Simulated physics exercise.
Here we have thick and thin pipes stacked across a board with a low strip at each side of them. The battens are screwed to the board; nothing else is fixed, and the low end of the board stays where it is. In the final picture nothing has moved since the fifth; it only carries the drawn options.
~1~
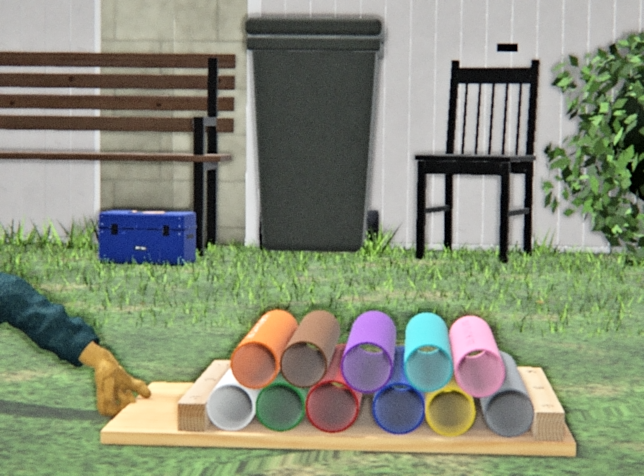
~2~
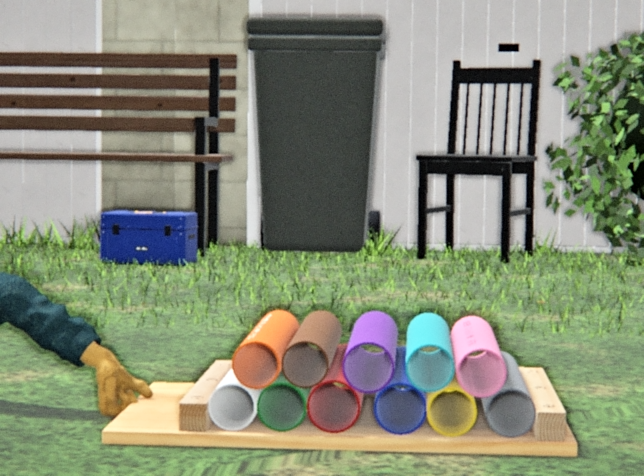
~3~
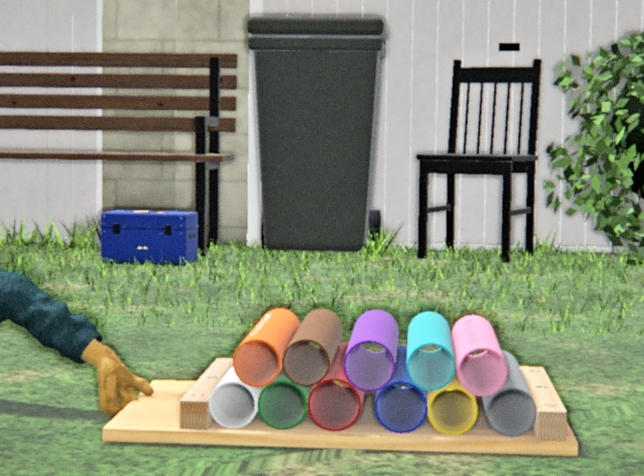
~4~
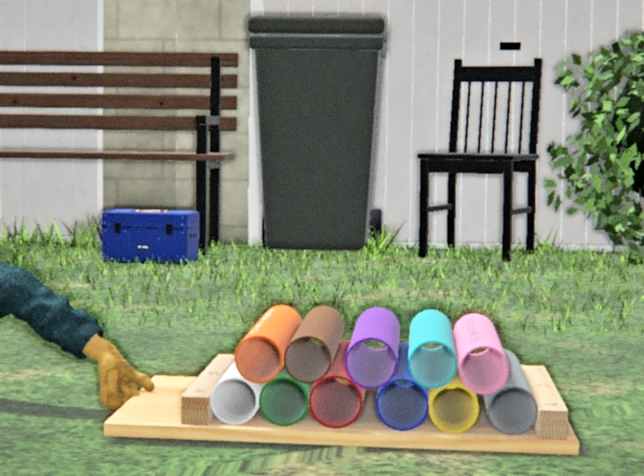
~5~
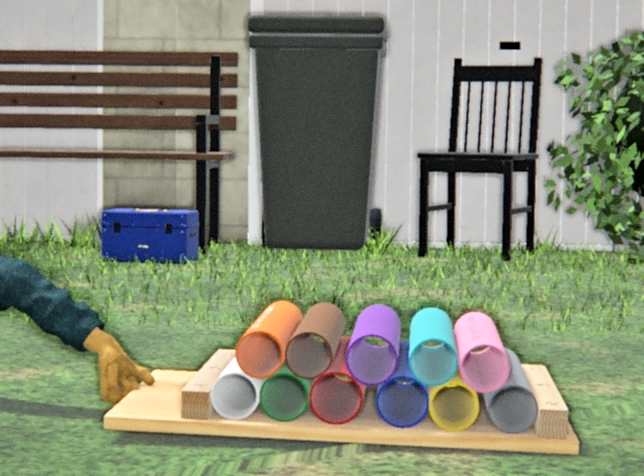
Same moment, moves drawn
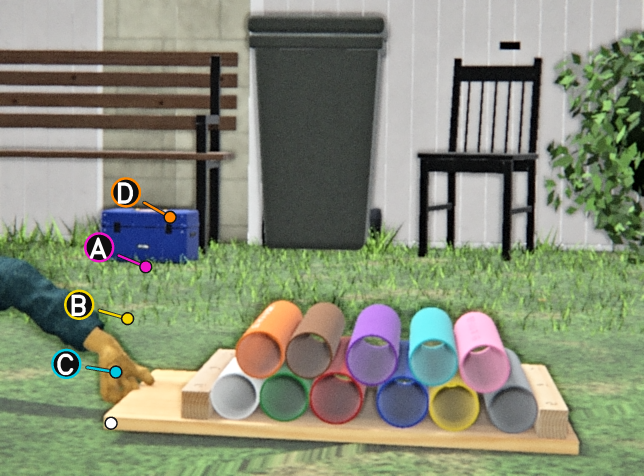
A gloved hand at left barely shifting a wooden board stacked with colourful pipes in two rows on a grassy lawn.
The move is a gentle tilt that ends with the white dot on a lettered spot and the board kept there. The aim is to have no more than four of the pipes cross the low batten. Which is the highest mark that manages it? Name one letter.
Stop at D.
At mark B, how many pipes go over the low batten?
At B the number is none.
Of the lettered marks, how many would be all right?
Four of the four.
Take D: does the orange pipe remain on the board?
Yes, with D.
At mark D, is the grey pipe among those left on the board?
The grey pipe: Yes.
On the copy, A at (146, 267); B at (128, 319); C at (116, 372); D at (170, 217); the white dot at (111, 423).
On D. First, board at 17°.
Then, board at 28°.
Finally, board at 28°, two over the low batten (turquoise, pink).
By contrast, A none over the low batten; B none over the low batten; C none over the low batten.
